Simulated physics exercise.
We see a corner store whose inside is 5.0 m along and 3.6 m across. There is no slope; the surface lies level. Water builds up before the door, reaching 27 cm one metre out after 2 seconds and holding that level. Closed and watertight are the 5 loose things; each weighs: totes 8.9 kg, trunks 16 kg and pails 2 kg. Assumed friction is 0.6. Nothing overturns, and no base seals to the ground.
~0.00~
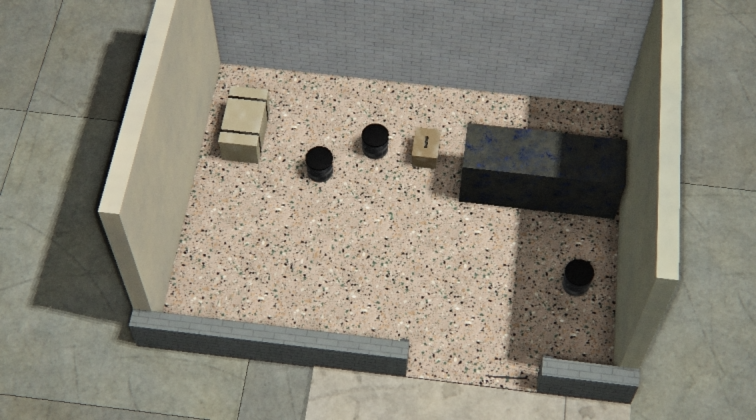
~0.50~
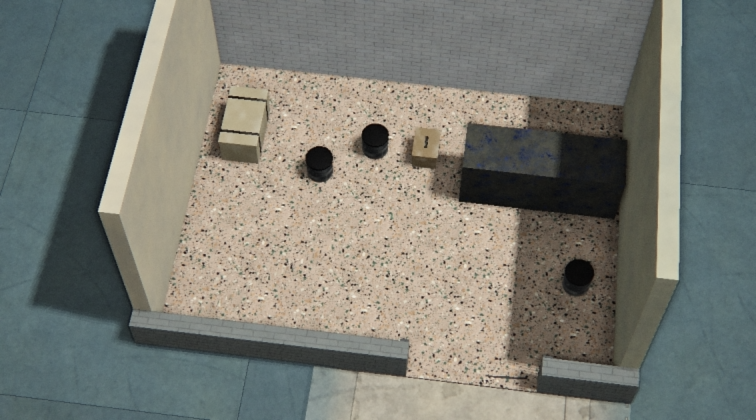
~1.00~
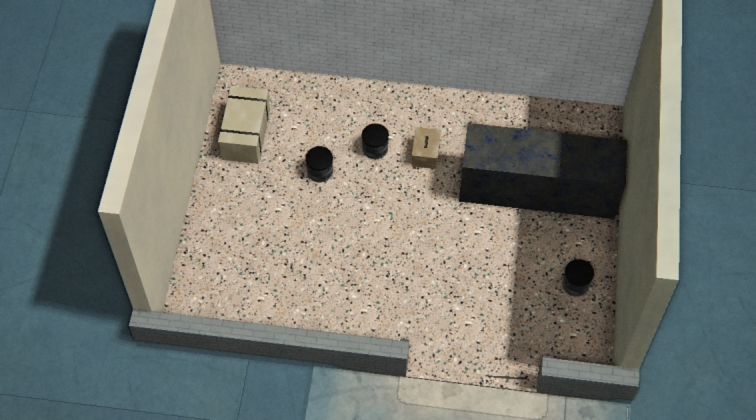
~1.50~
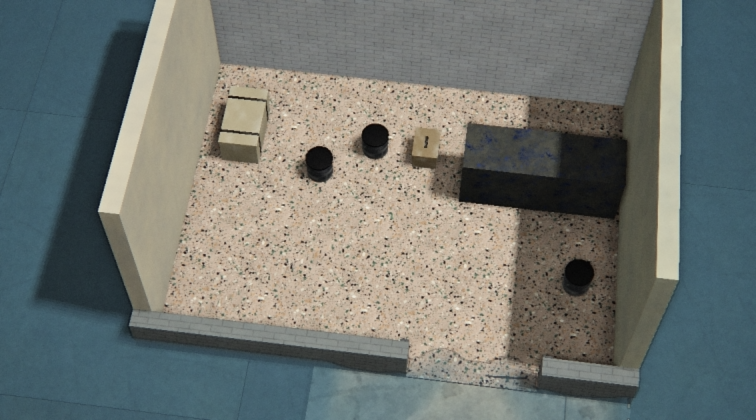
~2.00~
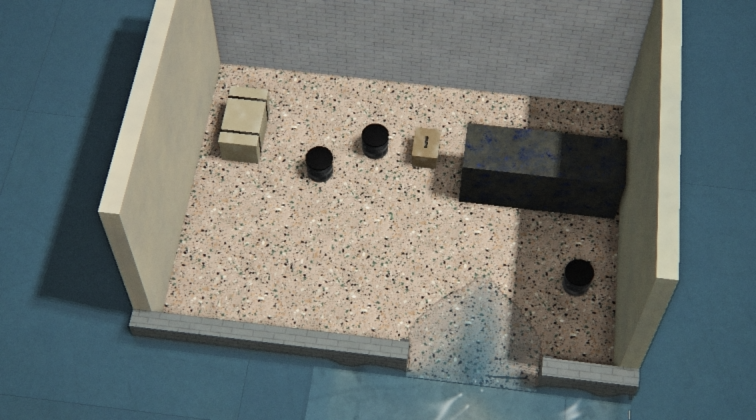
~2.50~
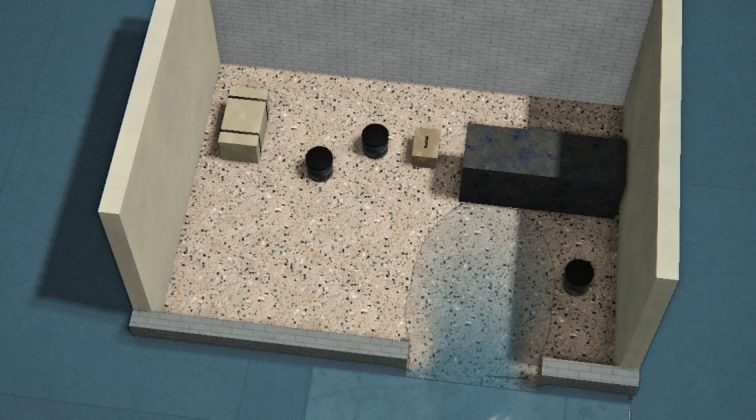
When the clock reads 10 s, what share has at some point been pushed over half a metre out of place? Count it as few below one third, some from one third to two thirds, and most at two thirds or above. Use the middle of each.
Most.
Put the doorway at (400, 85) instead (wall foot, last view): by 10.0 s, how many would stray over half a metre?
5.
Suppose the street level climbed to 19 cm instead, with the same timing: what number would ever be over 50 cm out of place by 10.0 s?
I count 4 of them in that case.
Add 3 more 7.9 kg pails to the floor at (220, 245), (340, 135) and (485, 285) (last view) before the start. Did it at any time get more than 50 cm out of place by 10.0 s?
So, in the order asked, it's too far, too far and too far.
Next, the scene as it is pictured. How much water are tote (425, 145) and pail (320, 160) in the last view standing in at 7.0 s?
Around 6 cm and 18 cm.
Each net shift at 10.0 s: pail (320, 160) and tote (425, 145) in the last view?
In that order: 250 cm, 120 cm.
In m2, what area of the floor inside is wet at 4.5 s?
The covered patch comes to about 12 m2.
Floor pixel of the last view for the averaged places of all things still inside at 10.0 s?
Centre of the remaining things: Roughly (394, 265).
After 3.5 s 0 of 5 are over 50 cm from their spots; 1 afloat.
After 4.5 s 2 of 5 are over 50 cm from their spots; 3 afloat.
After 7.0 s 5 of 5 are over 50 cm from their spots; 4 afloat.
After 10.0 s 4 of 5 are over 50 cm from their spots, and 5 have been at some point; 4 afloat.
